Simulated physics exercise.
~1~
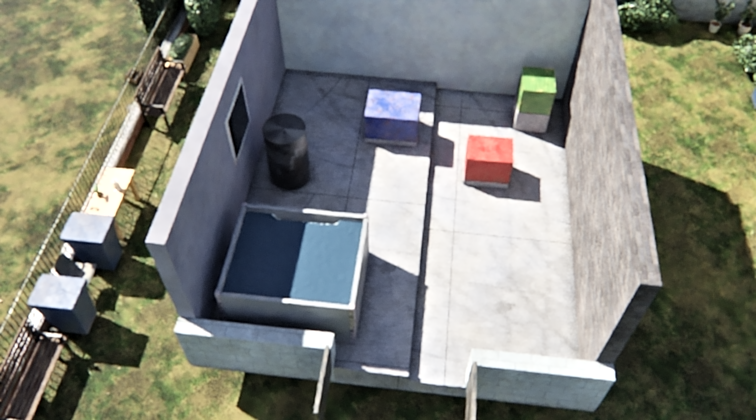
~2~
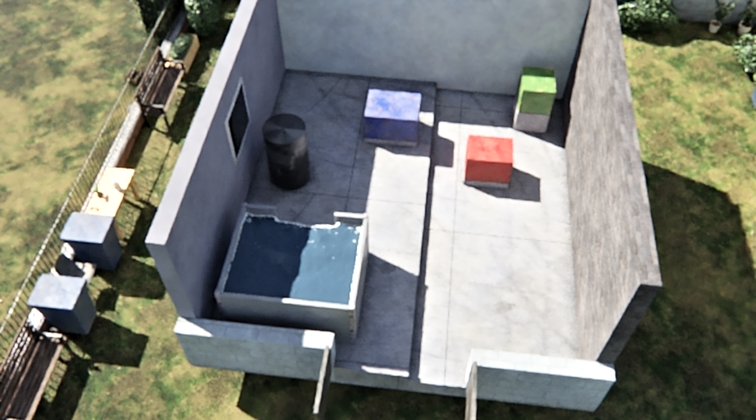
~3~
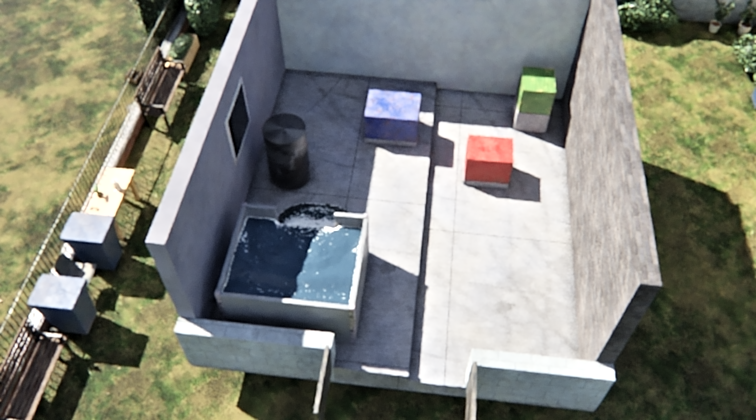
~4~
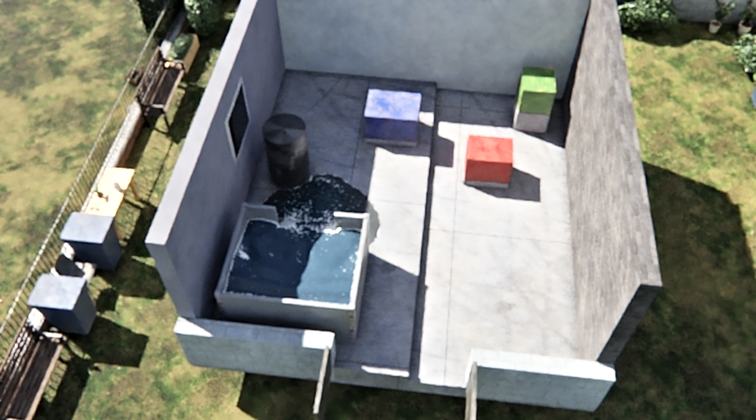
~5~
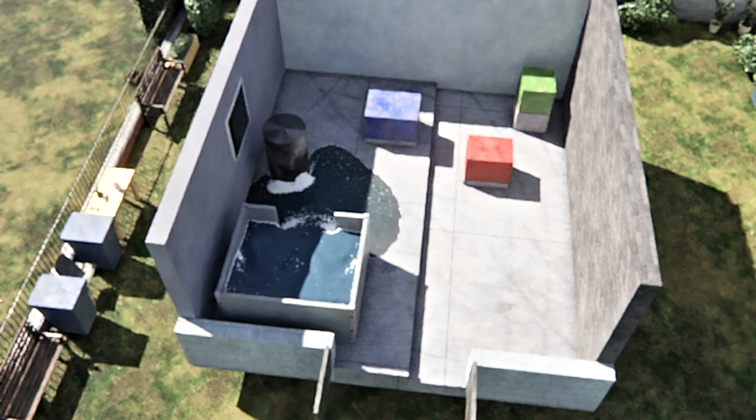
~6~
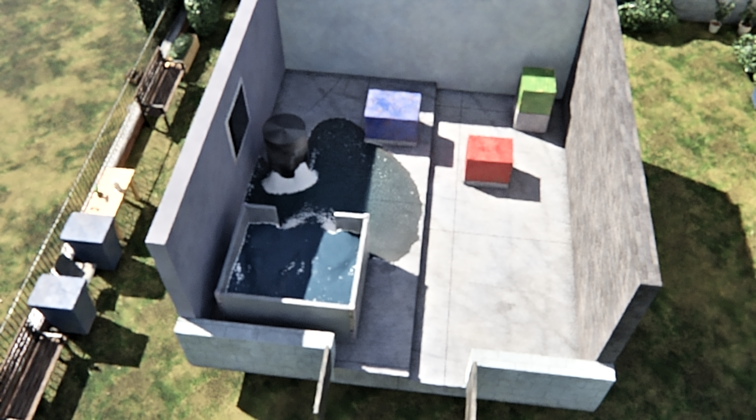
In a walled, roofless court with a paved floor, an open tank of water stands still near a dark barrel and blue, red and green boxes. The water churns and pours out through a gap on the tank's far side, then spreads in a dark sheet across the paving, foaming white around the barrel's base.
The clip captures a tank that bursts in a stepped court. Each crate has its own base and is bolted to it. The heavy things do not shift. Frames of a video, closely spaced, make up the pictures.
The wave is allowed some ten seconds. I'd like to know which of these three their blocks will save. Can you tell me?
Sure: The blue crate does get wet; the red crate does get wet; the green crate comes through dry.
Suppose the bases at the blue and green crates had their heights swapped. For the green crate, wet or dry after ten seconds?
Well, the green one is inundated then.
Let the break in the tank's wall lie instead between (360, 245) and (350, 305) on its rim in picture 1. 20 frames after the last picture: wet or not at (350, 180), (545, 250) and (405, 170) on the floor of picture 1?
Obs. 1: Moisture-free; obs. 2: Sodden; obs. 3: Moisture-free.
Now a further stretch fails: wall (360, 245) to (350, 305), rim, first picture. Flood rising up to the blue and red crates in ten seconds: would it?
As I see it, the blue one is not reached, and the red one gets reached.
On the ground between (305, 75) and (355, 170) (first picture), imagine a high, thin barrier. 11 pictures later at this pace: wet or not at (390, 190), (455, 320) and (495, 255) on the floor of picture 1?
Outcome by spot, in order - watered, unwatered, unwatered.
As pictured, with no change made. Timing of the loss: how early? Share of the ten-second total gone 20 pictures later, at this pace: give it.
Near 0 in a hundred, I reckon.
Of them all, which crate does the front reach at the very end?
Last is the green one.
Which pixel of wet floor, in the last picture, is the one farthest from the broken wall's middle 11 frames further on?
Somewhere close to (521, 97).
A moment on, water covers 40 % of the floor; the blue crate water round its plinth, the red crate water round its plinth, the green crate not reached.
Next, water covers 55 % of the floor; the blue crate water round its plinth, the red crate water round its plinth, the green crate water round its plinth.
Then, water covers 75 % of the floor; the blue crate water round its plinth, the red crate water round its plinth, the green crate water round its plinth.
Later, water covers 90 % of the floor; the blue crate water round its plinth, the red crate water round its plinth, the green crate water round its plinth.
In the end, water covers 90 % of the floor; the blue crate was topped, the red crate was topped, the green crate stayed above the water.
